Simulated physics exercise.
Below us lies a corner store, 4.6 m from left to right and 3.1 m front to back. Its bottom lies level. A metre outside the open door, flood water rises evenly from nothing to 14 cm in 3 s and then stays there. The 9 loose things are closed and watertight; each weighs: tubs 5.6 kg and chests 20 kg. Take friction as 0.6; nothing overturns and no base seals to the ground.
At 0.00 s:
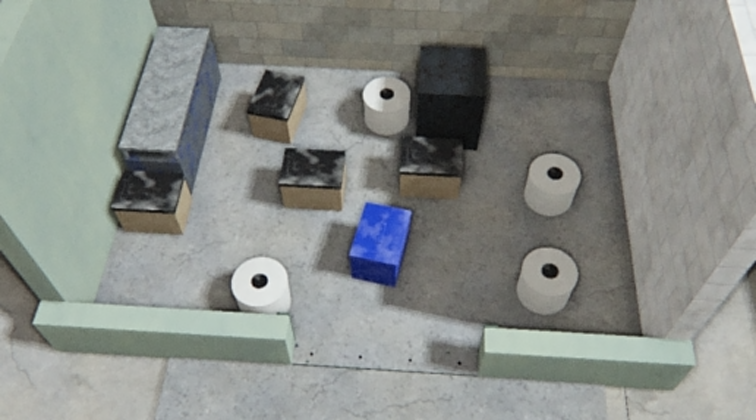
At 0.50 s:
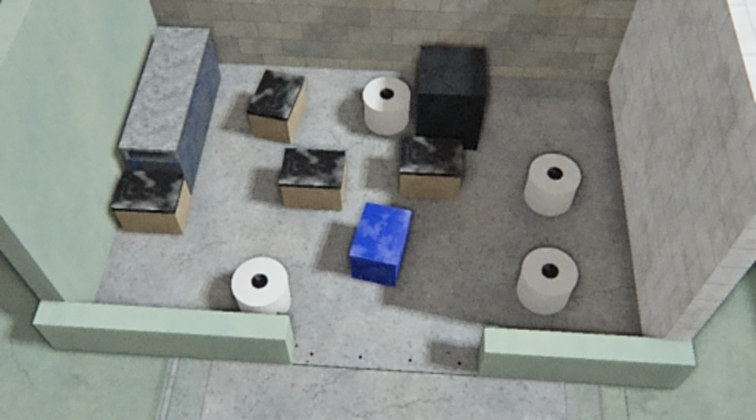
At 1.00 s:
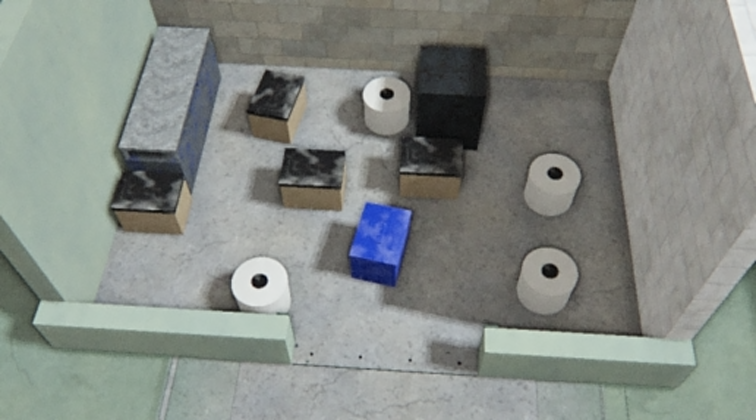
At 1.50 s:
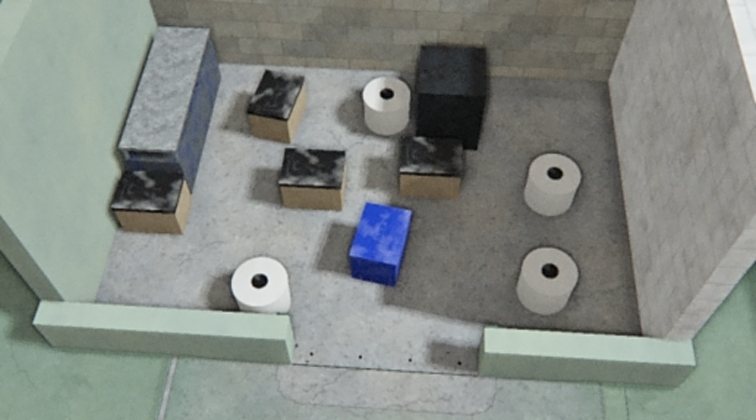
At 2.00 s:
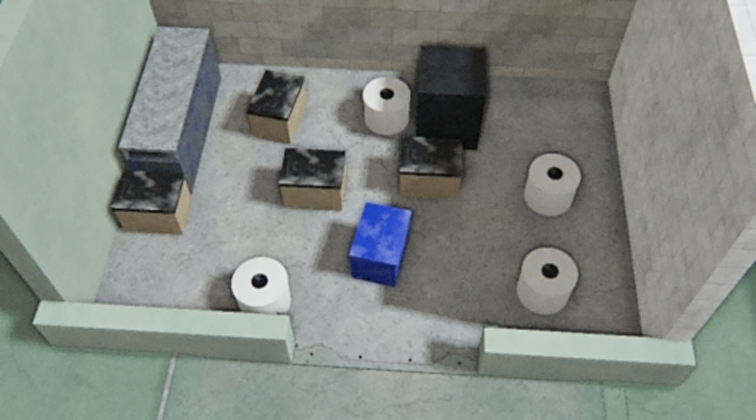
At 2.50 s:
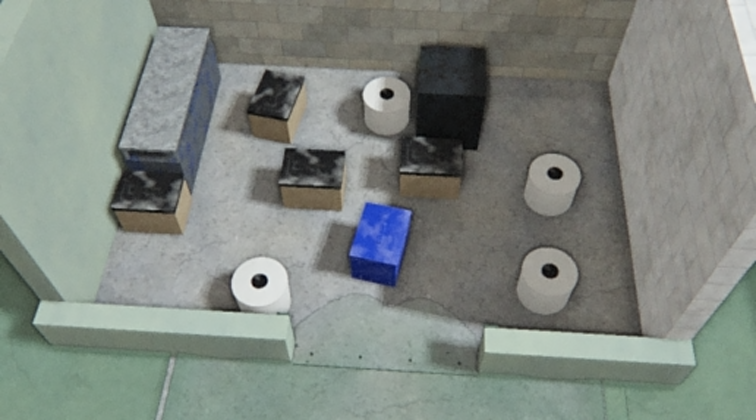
In a small store seen from above, with white tubs and several chests standing still, greenish water spread over the ground outside, then crept through the open doorway onto the floor near the blue chest.
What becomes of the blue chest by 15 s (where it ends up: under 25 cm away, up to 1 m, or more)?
Blue chest moves a short way.
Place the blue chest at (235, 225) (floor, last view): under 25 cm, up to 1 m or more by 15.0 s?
It slides a little.
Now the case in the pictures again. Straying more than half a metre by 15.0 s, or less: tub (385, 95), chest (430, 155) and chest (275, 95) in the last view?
In that order: Over, short of it, less.
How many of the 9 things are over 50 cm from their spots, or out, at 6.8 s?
1 of them.
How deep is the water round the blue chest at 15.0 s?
About 12 cm.
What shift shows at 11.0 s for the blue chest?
About 10 cm.
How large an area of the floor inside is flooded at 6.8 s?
Some 11.0 m2.
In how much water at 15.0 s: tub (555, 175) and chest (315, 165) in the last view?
Roughly 11 and 11 cm.
After 3.5 s the blue chest is near (381, 233), 0.0 m from its start, aground; 0 afloat.
After 6.8 s the blue chest is near (381, 225), 0.1 m from its start, aground; 1 afloat.
After 11.0 s the blue chest is near (381, 224), 0.1 m from its start, aground; 4 afloat.
After 15.0 s the blue chest is near (429, 183), 0.6 m from its start, afloat; 8 afloat.
